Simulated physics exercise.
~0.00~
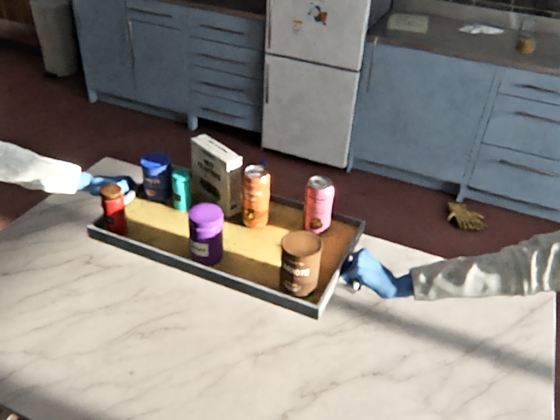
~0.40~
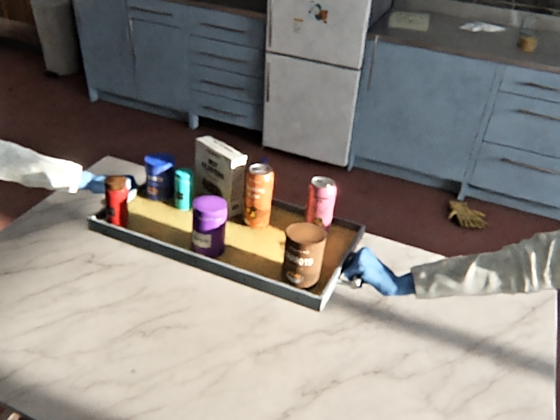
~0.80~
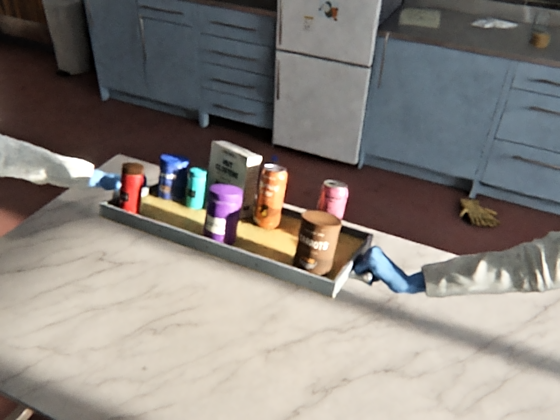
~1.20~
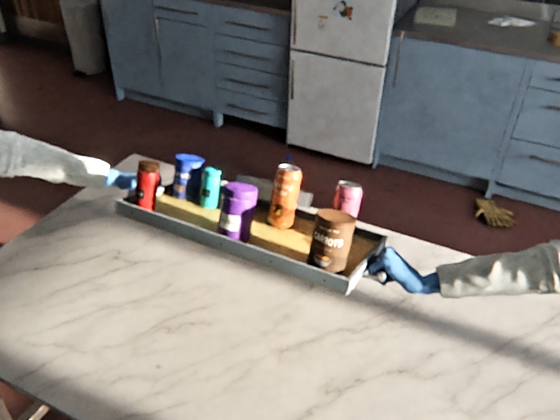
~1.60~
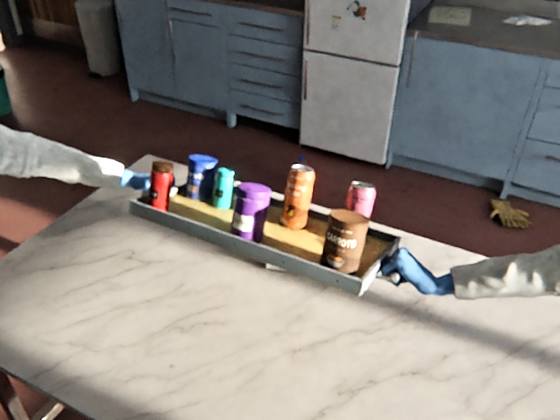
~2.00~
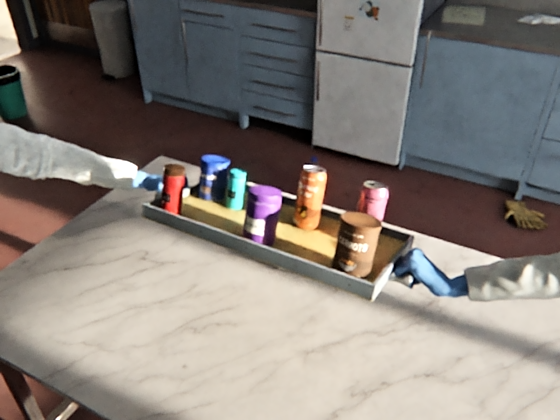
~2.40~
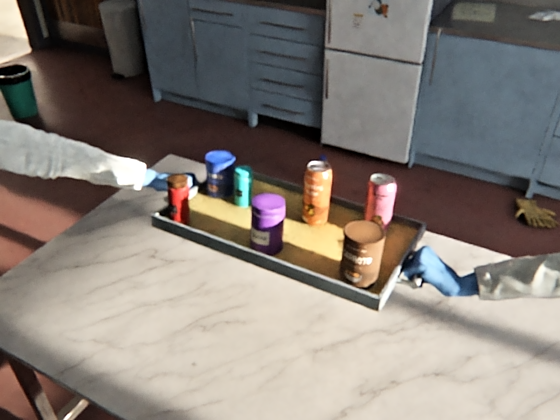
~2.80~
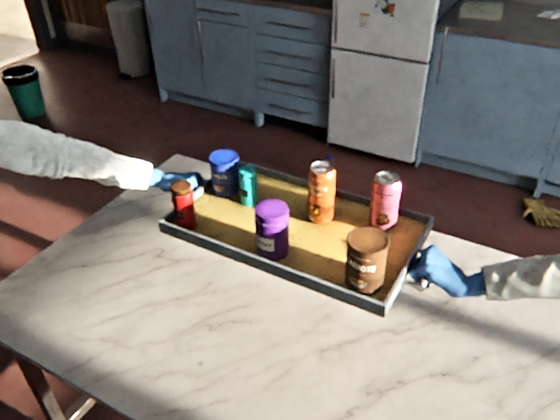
Two gloved hands held a tray of cans, jars and a white packet over a marble table and tipped its far edge down; the packet toppled off the back, then the hands brought the tray nearly level with everything else still standing on it.
